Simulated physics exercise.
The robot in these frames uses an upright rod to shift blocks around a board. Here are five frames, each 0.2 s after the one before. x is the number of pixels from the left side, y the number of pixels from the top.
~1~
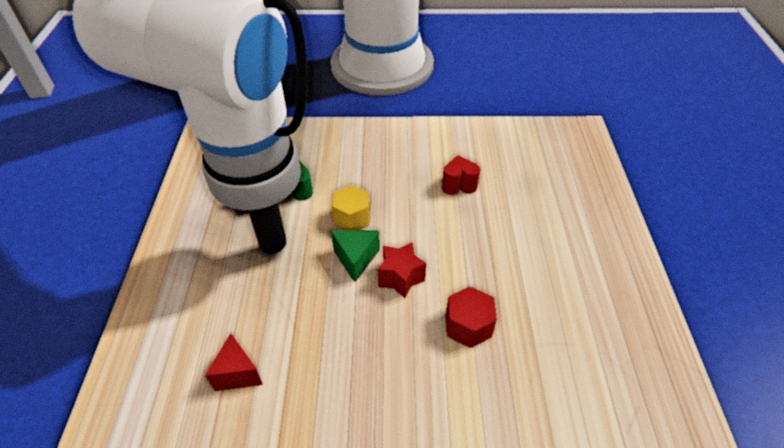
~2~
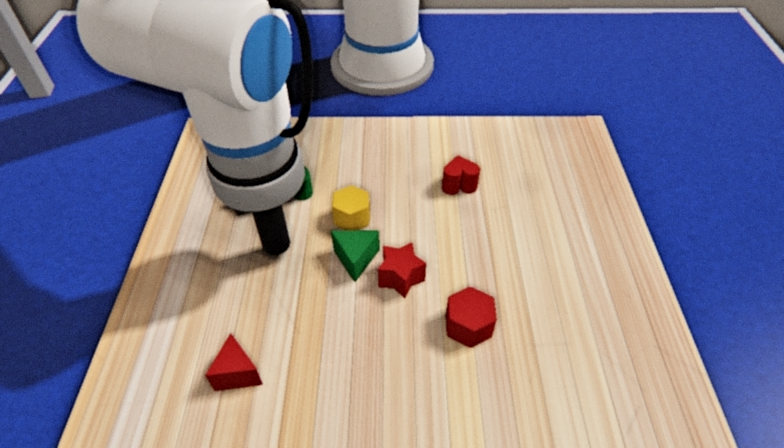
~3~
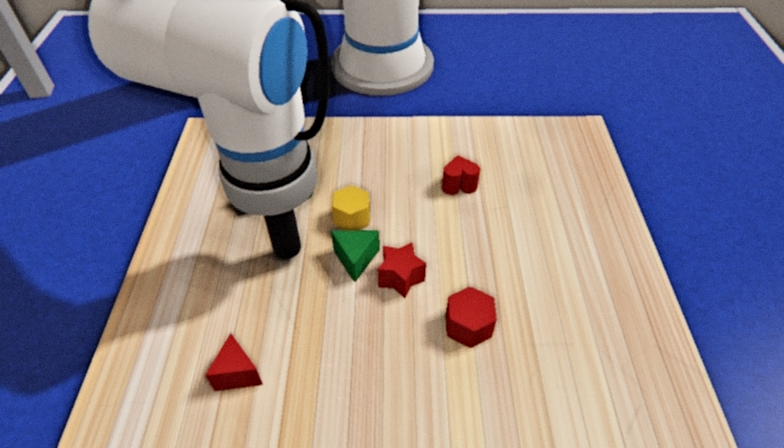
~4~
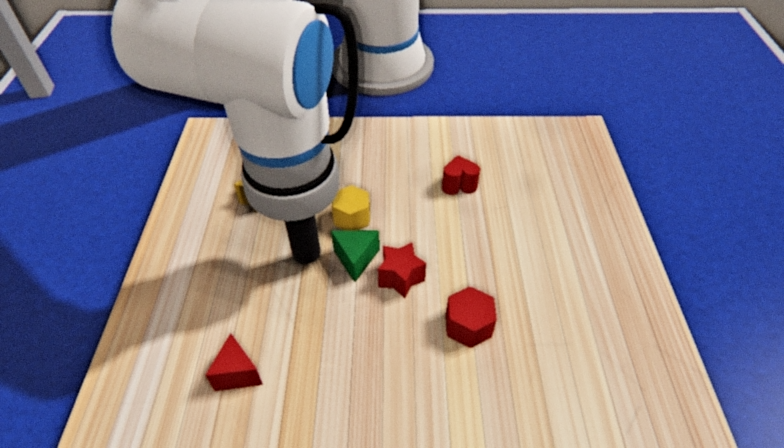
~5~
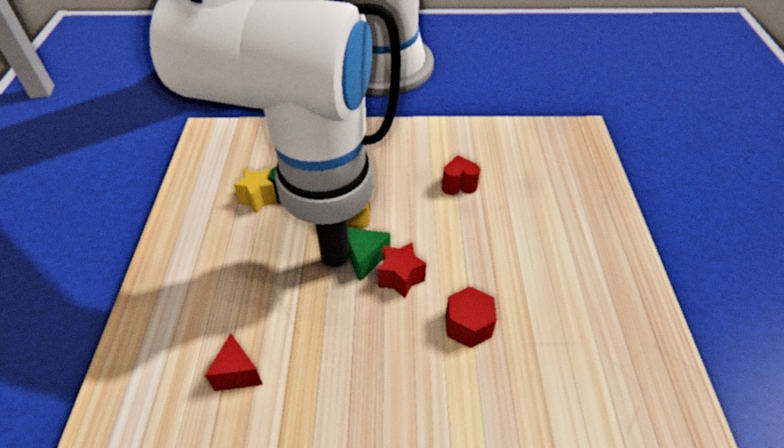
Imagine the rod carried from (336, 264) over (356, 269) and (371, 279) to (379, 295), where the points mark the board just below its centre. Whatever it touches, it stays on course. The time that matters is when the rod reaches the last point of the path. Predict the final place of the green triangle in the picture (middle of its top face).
Top centre: (387, 237).
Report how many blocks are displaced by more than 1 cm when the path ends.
Two of them.
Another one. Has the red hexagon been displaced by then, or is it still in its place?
At the end, its place is the same.
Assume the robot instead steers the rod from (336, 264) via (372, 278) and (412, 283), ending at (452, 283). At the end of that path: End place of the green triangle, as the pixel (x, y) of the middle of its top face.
The centre of its top will be at (392, 235).
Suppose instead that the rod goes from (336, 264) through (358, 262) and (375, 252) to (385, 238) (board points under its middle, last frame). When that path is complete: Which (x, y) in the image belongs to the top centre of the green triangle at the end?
I'd expect the centre of its top face to be at (412, 227).
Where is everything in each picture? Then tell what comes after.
Lower end of the rod (273, 244), tops of blocks, yellow hexagon (351, 199), green triangle (354, 241), red star (401, 259), red hexagon (472, 307), in the first frame.
Rod (277, 246), blocks as before, in the second frame.
Rod (288, 249), blocks as before, in the third frame.
Rod (307, 254), blocks as before, in the fourth frame.
Rod (336, 257), yellow hexagon hidden, green triangle (364, 240), red star (401, 259), red hexagon (472, 307), in the fifth frame.
What follows on the original path. Halfway along, rod (364, 266); green triangle (386, 237); red star (410, 260), turned 25° clockwise.
At the end, rod (379, 288); yellow hexagon not moved; green triangle (387, 237), turned 10° anticlockwise; red star (417, 264); red hexagon not moved.
